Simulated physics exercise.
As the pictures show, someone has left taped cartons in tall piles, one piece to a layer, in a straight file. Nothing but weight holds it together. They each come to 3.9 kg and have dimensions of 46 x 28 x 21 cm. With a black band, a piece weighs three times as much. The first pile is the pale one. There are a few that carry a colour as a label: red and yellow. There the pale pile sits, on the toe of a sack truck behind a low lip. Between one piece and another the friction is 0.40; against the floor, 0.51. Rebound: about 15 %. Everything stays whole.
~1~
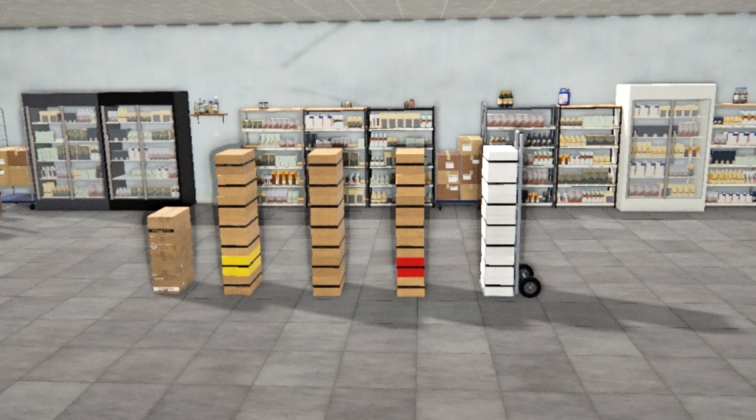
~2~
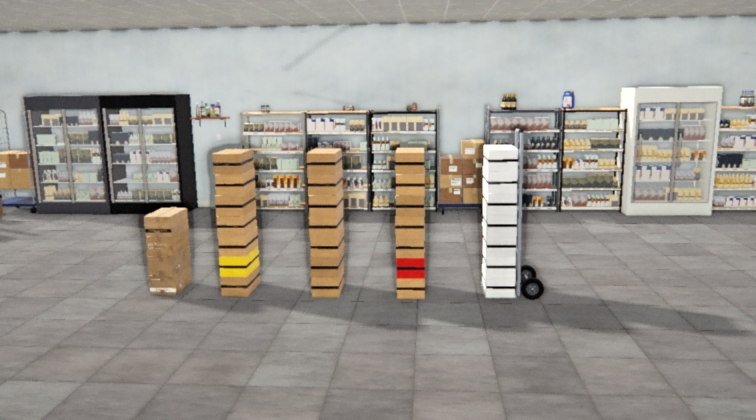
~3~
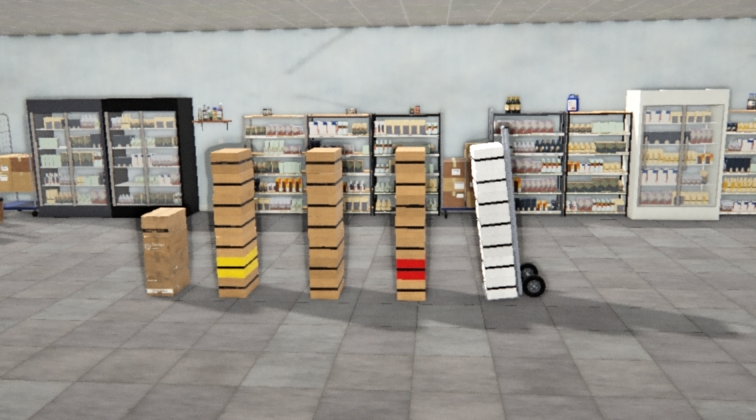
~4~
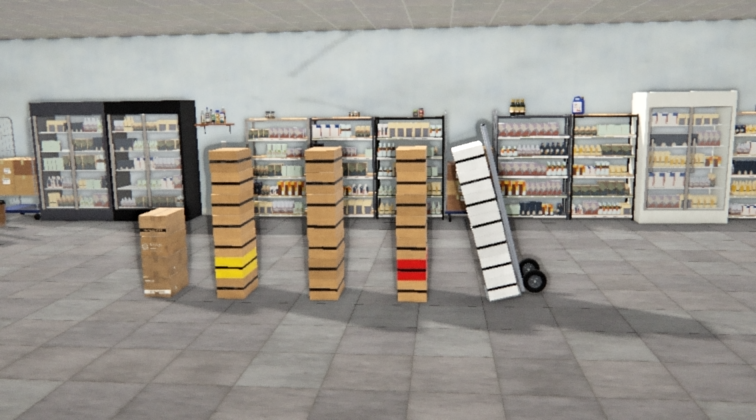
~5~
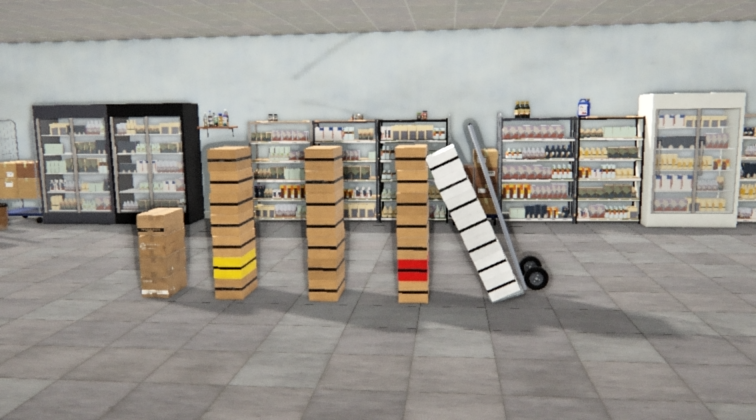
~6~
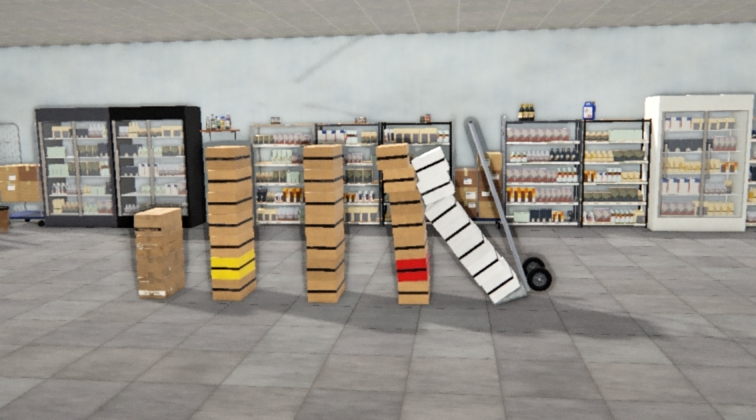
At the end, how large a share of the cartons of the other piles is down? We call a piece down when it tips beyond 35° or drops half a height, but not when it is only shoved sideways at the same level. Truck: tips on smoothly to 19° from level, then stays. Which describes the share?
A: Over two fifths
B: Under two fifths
Option A: Over two fifths.
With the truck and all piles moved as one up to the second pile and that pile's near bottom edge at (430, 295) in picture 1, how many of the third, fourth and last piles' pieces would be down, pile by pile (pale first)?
Pile by pile, third 6, fourth 7, last 3.
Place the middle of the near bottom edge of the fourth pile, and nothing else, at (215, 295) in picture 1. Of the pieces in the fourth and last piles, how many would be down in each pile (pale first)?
Pile by pile: Fourth 6, last 4.
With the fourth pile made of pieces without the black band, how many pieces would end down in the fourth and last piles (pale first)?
Fourth 6, last 3.
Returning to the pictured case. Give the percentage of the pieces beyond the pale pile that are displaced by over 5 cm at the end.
Shifted fraction is 95 per cent.
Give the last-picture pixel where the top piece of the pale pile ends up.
(337, 254).
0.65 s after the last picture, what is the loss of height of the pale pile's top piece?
Drop so far: Roughly 60 cm.
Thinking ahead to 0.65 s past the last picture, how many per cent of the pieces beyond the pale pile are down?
30 per cent.
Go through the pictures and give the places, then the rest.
In the first frame (each place is the centre of the face we see best; the camera moves round a little), truck frame (521, 167) 0° forward; red carton (411, 267); yellow carton (235, 266); the others all in place.
The second frame shows truck frame (521, 166) 1° forward; yellow carton (233, 267).
The third frame shows truck frame (509, 163) 6° forward, top of the pale pile leaning 6°; yellow carton (231, 268); the others all in place.
The fourth frame shows truck frame (492, 160) 14° forward, top of the pale pile leaning 14°; red carton (412, 270); the others all in place.
The fifth frame shows truck frame (481, 158) 19° forward, top of the pale pile leaning 25°; red carton (413, 271); the others all in place.
The sixth frame shows truck frame (483, 157) 19° forward, top of the pale pile leaning 24°; red carton (412, 270) tilted 4°; yellow carton (225, 269); steepest lean 4°, the carton at (392, 158); 6 have shifted.
Then, 0.65 s later than the last frame, 7 of the pale pile down; 7 of the 25 other cartons down; red carton tilted 42°.
Then, 1.47 s later than the last frame, 7 of the pale pile down; 19 of the 25 other cartons down; red carton on its side; yellow carton tilted 38°, 8 cm lower.
When it is over, 7 of the pale pile down; 22 of the 25 other cartons down; red carton on its side; yellow carton tilted 54°, 14 cm lower. That is 88 per cent. In pixels of the last frame, middles, red carton near (364, 283), yellow carton near (204, 276).
